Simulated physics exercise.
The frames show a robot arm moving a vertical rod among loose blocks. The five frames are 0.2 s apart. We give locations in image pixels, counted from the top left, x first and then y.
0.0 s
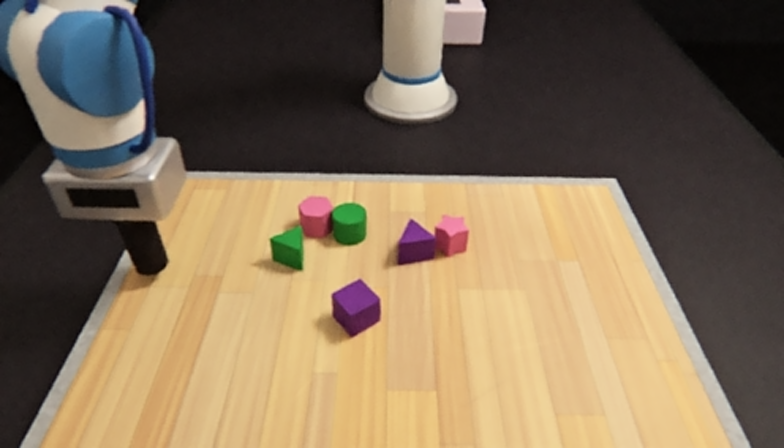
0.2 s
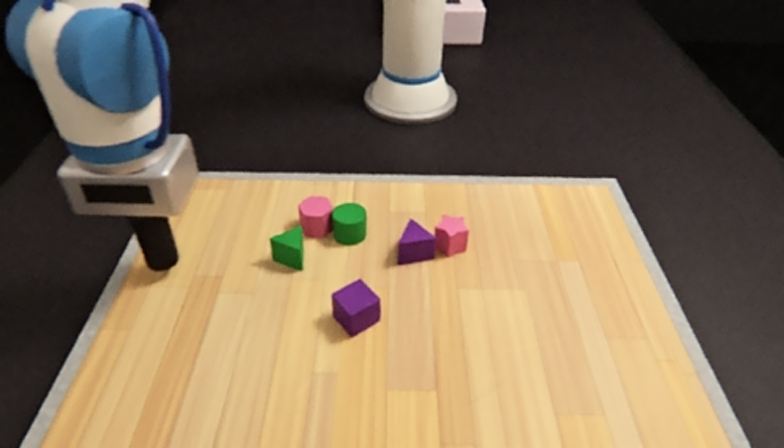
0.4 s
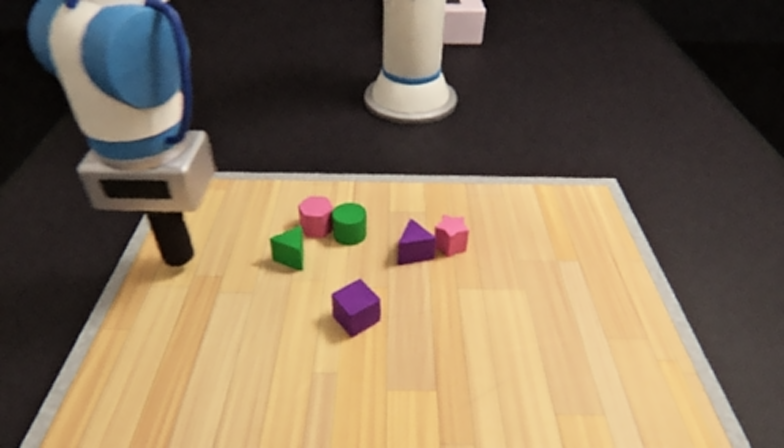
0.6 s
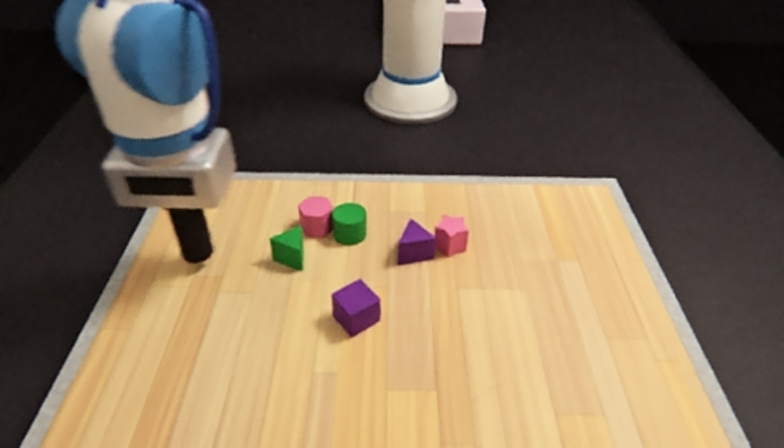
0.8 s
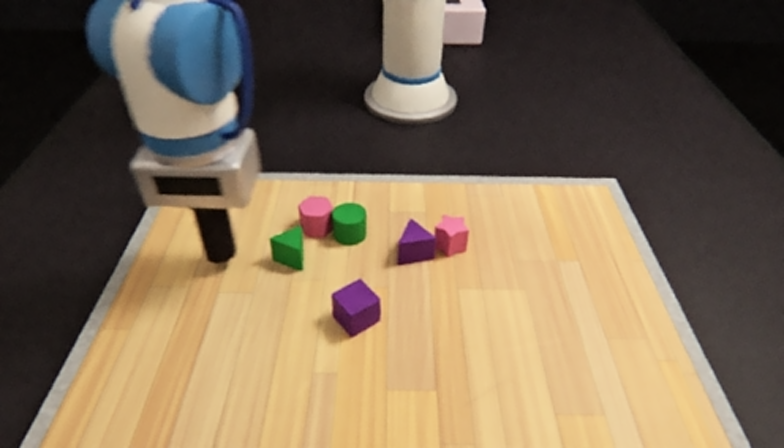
At the start, a blue and white robot arm holds a dark vertical rod near the left edge of a wooden board, with green, pink and purple blocks clustered toward the middle. The arm then moves the rod steadily a short way right, nearing the green triangular block, while every block stays still.
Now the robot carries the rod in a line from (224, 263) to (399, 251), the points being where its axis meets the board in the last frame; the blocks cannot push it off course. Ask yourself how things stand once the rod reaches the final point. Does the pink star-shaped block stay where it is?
I expect so.
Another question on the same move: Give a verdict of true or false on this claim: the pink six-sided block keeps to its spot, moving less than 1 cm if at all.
True
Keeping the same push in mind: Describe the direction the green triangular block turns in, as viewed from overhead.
Viewed from the top, it goes clockwise.
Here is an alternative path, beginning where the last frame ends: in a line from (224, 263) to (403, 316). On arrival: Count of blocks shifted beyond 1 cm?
It shifts a single block.
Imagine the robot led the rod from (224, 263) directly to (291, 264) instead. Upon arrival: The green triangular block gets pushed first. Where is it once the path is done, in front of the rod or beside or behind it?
I predict the rod still has it in front.
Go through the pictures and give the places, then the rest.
Rod tip (152, 266); block tops, green triangular block (290, 237); pink six-sided block (316, 206); green round block (349, 212); purple triangular block (415, 232); pink star-shaped block (453, 224), in the first picture.
Rod (164, 262); blocks unchanged, in the second picture.
Rod (179, 257); blocks unchanged, in the third picture.
Rod (199, 254); blocks unchanged, in the fourth picture.
Rod (222, 254); green triangular block (290, 237); pink six-sided block (316, 206); green round block (349, 212); purple triangular block (415, 232); pink star-shaped block (453, 224), in the fifth picture.
What follows on the original path. One third of the way, rod (282, 249); green triangular block (317, 236).
Two thirds of the way, rod (342, 244); green triangular block (371, 241), turned 50° clockwise; green round block (352, 211).
At the end, rod (400, 242); green triangular block (397, 249), turned 140° clockwise; pink six-sided block in place; green round block (356, 209); purple triangular block (427, 235); pink star-shaped block in place.
